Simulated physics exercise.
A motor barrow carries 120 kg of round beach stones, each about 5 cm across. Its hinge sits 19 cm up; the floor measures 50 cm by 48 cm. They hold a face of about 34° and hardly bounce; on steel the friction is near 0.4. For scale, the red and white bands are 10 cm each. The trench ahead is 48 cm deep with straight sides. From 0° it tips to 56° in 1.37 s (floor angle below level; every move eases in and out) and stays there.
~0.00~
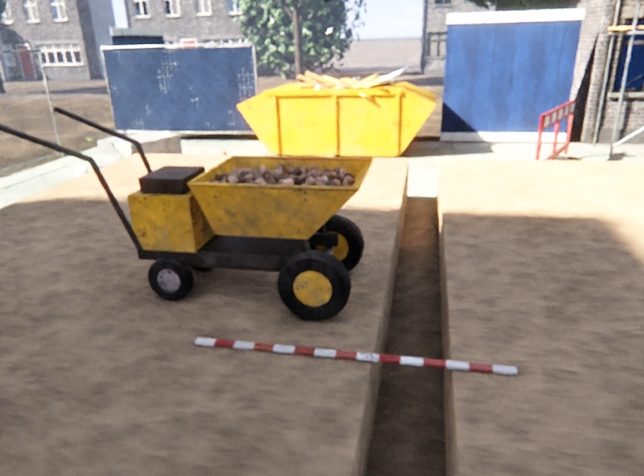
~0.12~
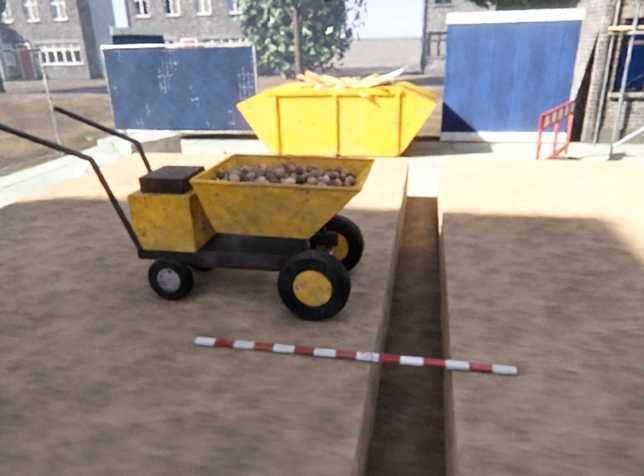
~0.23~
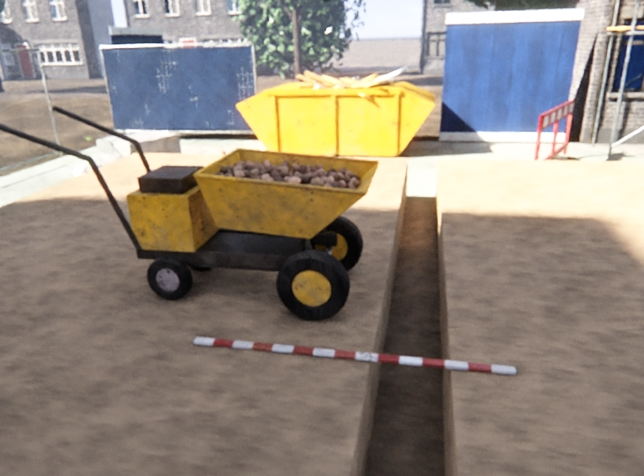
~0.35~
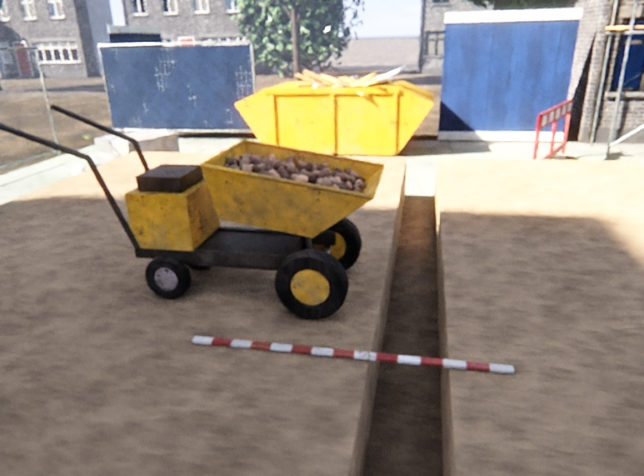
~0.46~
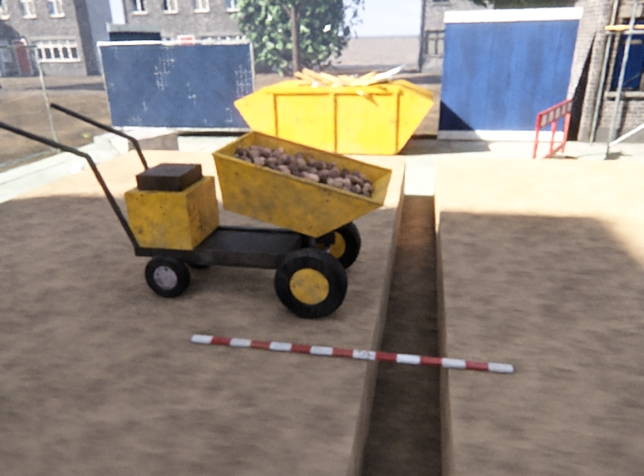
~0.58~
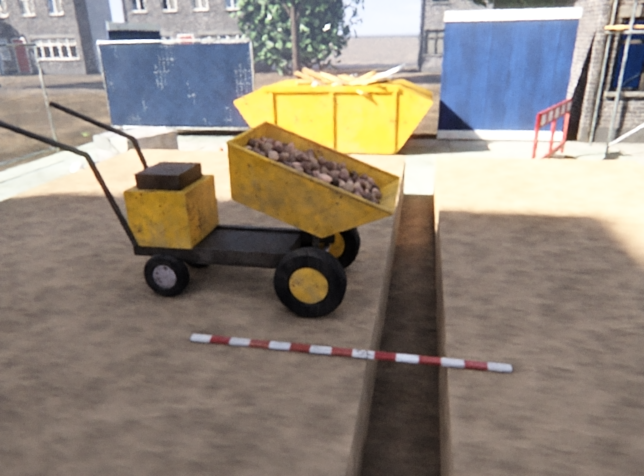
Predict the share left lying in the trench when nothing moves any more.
Some 45 per cent of it.
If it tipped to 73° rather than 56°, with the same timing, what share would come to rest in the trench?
Then about 35 per cent.
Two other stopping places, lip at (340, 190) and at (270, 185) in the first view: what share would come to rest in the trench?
First some 60, then 70 per cent.
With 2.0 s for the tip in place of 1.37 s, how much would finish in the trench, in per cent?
Then about 50 per cent.
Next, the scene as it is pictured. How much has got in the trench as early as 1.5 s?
About 5 per cent by then.
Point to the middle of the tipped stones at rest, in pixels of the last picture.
Near (455, 298).
After 1.0 s the floor is at 47°; 100 % in the skip; the foremost stones are at (417, 234).
After 1.5 s the floor is at 56°; 76 % in the skip, 6 % in the trench, 18 % past the trench; the foremost stones are at (501, 309).
After 1.8 s the floor is at 56°; 44 % in the skip, 11 % in the trench, 45 % past the trench; the foremost stones are at (567, 299).
After 3.8 s the floor is at 56°; 3 % in the skip, 45 % in the trench, 52 % past the trench; the foremost stones are past the picture's edge.
